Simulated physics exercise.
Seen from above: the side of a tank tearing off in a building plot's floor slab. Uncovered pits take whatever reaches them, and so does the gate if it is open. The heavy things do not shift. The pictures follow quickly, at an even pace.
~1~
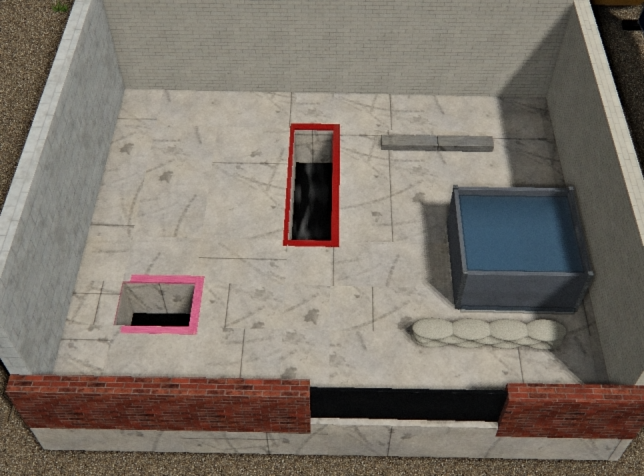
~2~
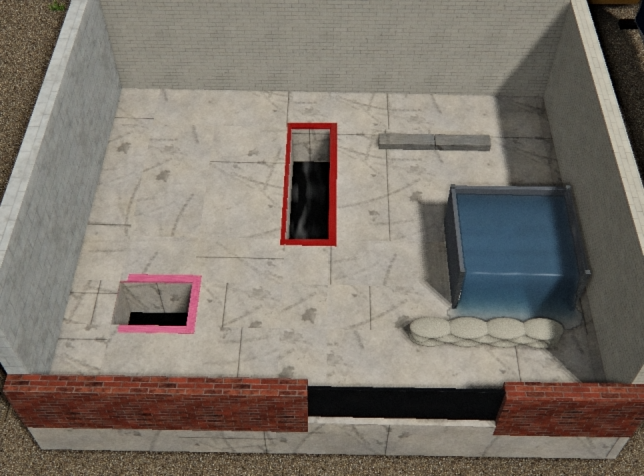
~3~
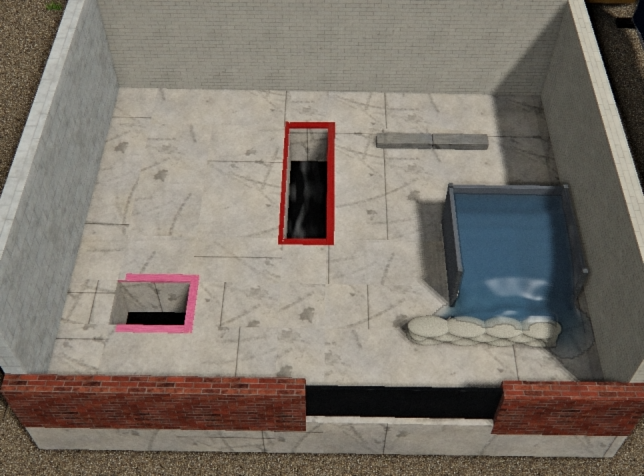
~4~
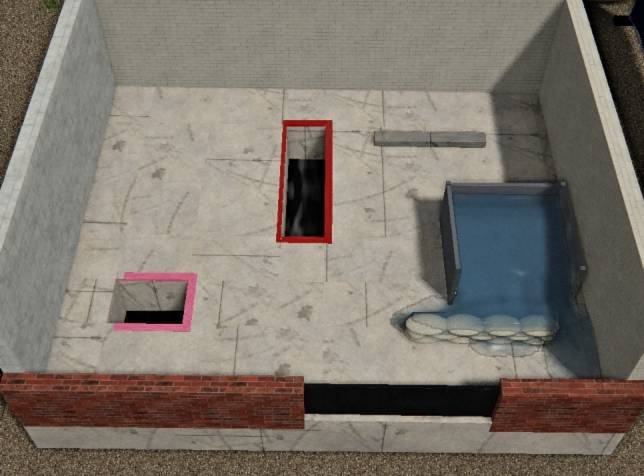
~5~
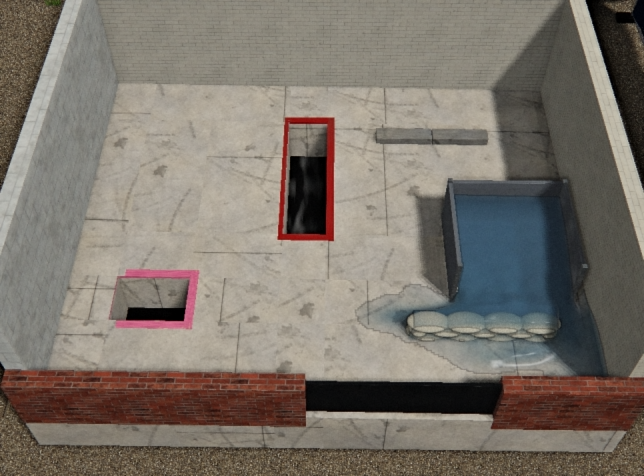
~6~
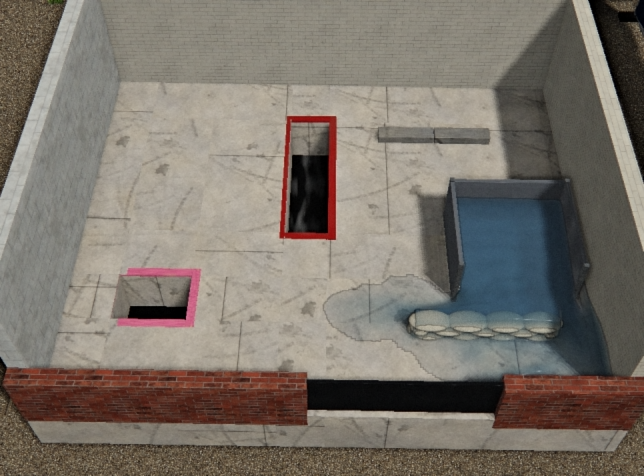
The near side of a blue water tank gave way, and water poured out over a row of pale sandbags, then spread left across the concrete floor inside the low walls.
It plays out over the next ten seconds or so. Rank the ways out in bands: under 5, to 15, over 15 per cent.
One by one: The gate takes less than 5 %; the red pit takes from 5 to 15 %; the pink pit takes more than 15 %.
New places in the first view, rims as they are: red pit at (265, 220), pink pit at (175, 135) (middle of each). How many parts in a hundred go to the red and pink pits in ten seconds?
Roughly, in per cent: Red 20, pink 6.
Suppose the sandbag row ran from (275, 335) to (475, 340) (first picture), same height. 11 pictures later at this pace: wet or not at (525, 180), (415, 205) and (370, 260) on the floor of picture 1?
In that order: Free of water, no water, covered.
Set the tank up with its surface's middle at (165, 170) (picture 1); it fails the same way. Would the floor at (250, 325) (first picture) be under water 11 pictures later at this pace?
At that place: Wet.
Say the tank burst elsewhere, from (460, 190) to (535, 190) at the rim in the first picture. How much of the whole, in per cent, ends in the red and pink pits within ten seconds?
Roughly, in per cent: Red 40, pink 2.
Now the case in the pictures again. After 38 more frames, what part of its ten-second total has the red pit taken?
About 55 per cent.
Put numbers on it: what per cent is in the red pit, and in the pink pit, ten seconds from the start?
About 8 and 22 per cent.
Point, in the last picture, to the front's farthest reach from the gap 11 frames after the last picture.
Around (168, 232).
A moment on, water covers 25 % of the floor; the gate 0 %, the red pit 0 %, the pink pit 0 %.
Next, water covers 35 % of the floor; the gate 0 %, the red pit 1 %, the pink pit 1 %.
Then, water covers 50 % of the floor; the gate 0 %, the red pit 3 %, the pink pit 3 %.
Later, water covers 60 % of the floor; the gate 0 %, the red pit 4 %, the pink pit 11 %.
In the end, water covers 80 % of the floor; the gate 0 %, the red pit 8 %, the pink pit 22 %.
